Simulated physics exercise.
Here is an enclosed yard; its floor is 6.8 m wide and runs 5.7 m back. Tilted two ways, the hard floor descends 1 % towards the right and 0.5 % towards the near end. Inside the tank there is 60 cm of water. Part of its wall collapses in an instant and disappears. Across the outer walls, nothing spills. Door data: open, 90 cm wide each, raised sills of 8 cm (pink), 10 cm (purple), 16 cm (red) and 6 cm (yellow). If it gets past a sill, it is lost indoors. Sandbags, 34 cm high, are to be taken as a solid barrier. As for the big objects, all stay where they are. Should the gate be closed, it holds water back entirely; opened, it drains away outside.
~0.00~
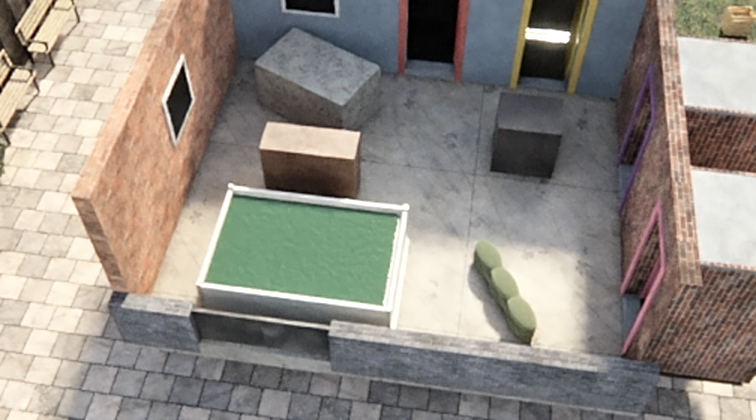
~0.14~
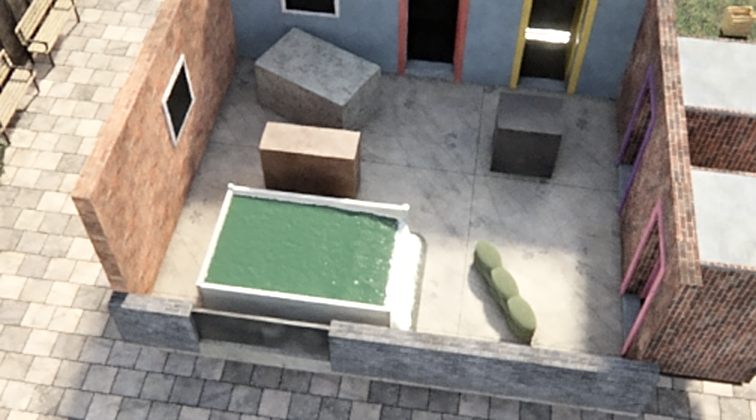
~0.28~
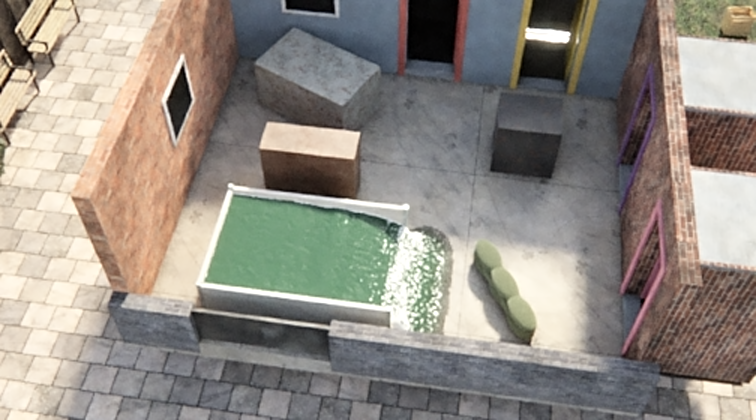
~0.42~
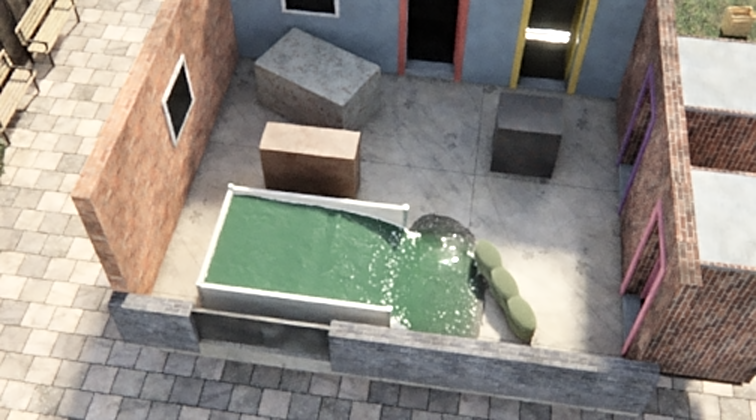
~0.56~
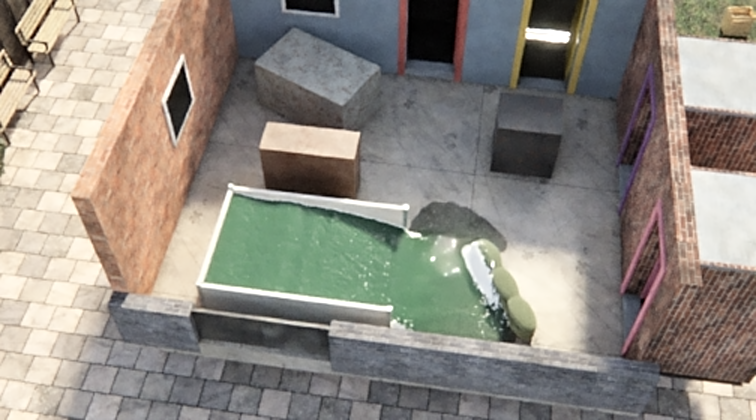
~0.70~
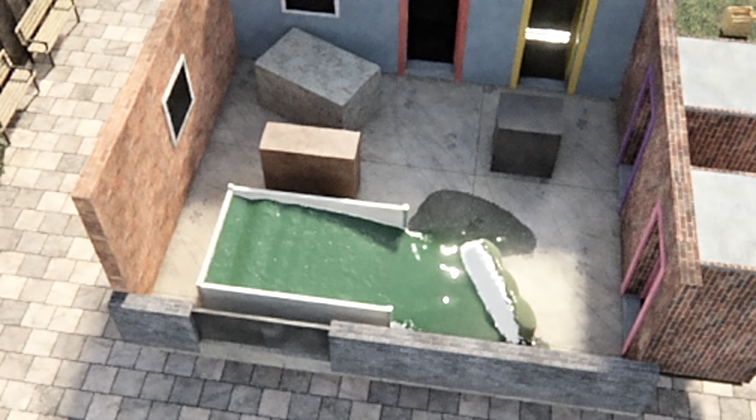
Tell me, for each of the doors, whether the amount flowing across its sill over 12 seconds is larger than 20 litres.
At the end, pink door: Beyond the set amount, purple door: Beyond the set amount, red door: Short of the set amount, yellow door: Beyond the set amount.
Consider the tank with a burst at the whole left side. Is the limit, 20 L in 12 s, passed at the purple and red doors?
Purple door doesn't reach it, red door doesn't reach it.
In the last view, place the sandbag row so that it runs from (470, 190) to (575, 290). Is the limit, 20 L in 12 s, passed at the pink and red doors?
Well, the pink one ends up more than allowed and the red one ends up within bounds.
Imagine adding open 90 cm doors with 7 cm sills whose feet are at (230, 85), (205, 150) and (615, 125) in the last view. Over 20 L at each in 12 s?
Result in order - not enough, not enough, more than that.
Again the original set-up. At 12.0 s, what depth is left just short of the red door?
It's some 6.0 centimetres deep.
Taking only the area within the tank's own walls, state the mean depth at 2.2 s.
It averages close to 25 centimetres.
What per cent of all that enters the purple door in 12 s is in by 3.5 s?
I'd say close to 50 percent.
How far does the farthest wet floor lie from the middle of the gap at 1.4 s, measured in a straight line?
I'd put it close to 3.6 m.
After 1.4 s water covers 25 % of the floor and is deepest (50 cm) near (495, 358); pink door not reached, purple door not reached, red door not reached, yellow door not reached.
After 2.2 s water covers 35 % of the floor and is deepest (43 cm) near (613, 386); pink door 23 cm at the sill, 15 L in, purple door 16 cm at the sill, 0 L in, red door not reached, yellow door not reached.
After 3.5 s water covers 50 % of the floor and is deepest (32 cm) near (613, 386); pink door 20 cm at the sill, 110 L in, purple door 19 cm at the sill, 41 L in, red door not reached, yellow door not reached.
After 7.0 s water covers 85 % of the floor and is deepest (16 cm) near (607, 100); pink door 11 cm at the sill, 188 L in, purple door 12 cm at the sill, 82 L in, red door 10 cm at the sill, 0 L in, yellow door 11 cm at the sill, 50 L in.
After 12.0 s water covers 95 % of the floor and is deepest (14 cm) near (613, 386); pink door 11 cm at the sill, 206 L in, purple door 10 cm at the sill, 85 L in, red door 6 cm at the sill, 0 L in, yellow door 8 cm at the sill, 77 L in.
